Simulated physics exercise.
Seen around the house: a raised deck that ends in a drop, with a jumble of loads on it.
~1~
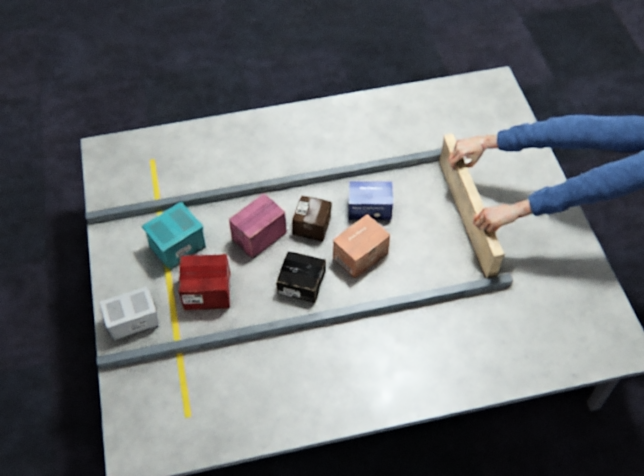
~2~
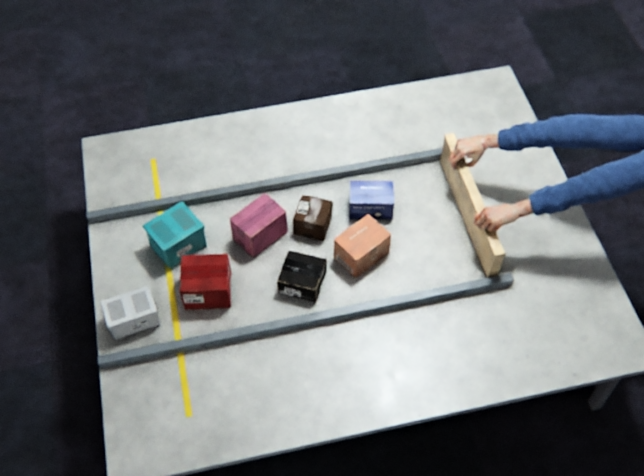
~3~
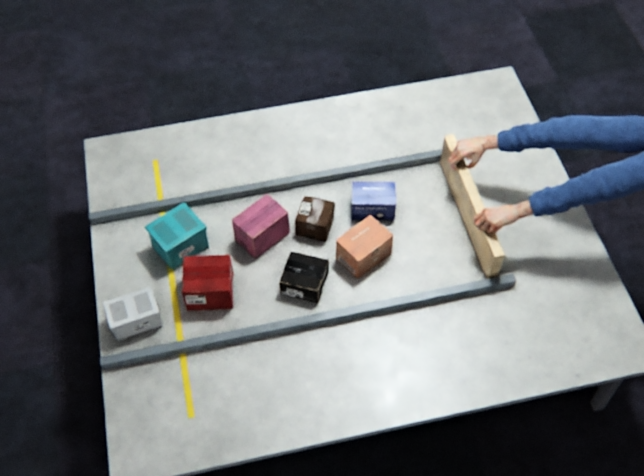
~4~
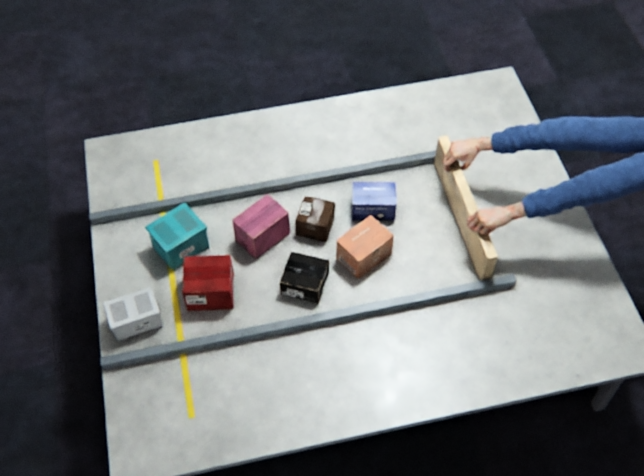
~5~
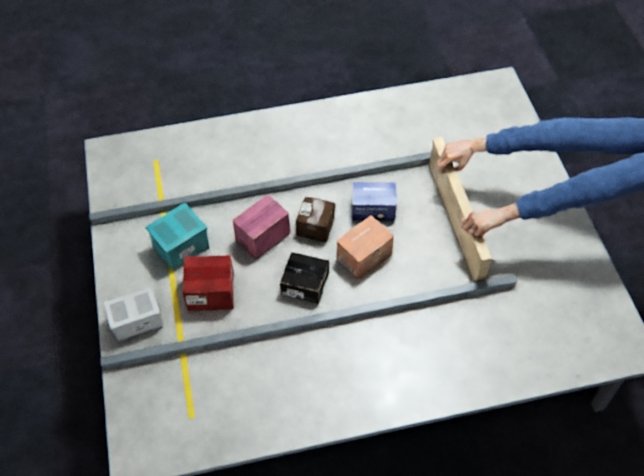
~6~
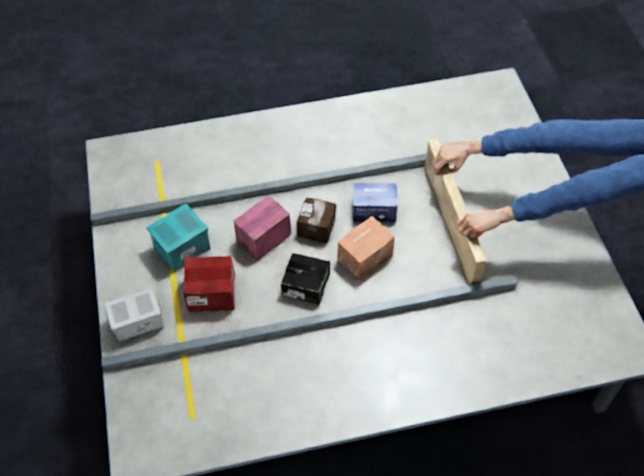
On a pale tabletop, two hands sliding a wooden plank slightly left between rails, the eight scattered boxes staying apart and untouched.
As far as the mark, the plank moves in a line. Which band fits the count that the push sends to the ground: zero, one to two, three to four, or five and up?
The band is three to four.
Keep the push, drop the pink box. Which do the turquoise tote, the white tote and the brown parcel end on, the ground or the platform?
Here's how it goes: The turquoise tote is gone, the white tote is gone, and the brown parcel hangs on.
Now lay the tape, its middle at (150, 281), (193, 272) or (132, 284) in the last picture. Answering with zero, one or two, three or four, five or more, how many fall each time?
Taking the places in the order asked: More than four, then either three or four, then five or more.
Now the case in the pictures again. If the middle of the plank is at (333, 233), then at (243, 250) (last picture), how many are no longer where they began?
First 6, then 8.
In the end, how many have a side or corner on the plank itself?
The count is 3.
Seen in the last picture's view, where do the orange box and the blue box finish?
About (148, 278), and the other about (146, 248).
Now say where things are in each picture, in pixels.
White tote (131, 314); turquoise tote (175, 236); red box (205, 282); plank (469, 205); tape (168, 275), in the first picture.
Turquoise tote (176, 236); plank (470, 204), in the second picture.
Red box (209, 283); brown parcel (315, 218), in the third picture.
White tote (134, 315); pink box (262, 226), in the fourth picture.
Turquoise tote (179, 237); orange box (365, 247), in the fifth picture.
White tote (135, 315); turquoise tote (180, 238); red box (210, 284); plank (453, 210); tape (173, 276), in the sixth picture.
Soon after, none off yet; white tote at rest near (135, 315); turquoise tote at rest near (180, 238); red box at rest near (210, 284).
After that, none off yet; white tote at rest near (135, 315); turquoise tote displaced about its own width near (114, 241); red box displaced a little near (193, 286).
In the end, the number that fall off is three or four; gone, pink box, turquoise tote and white tote.
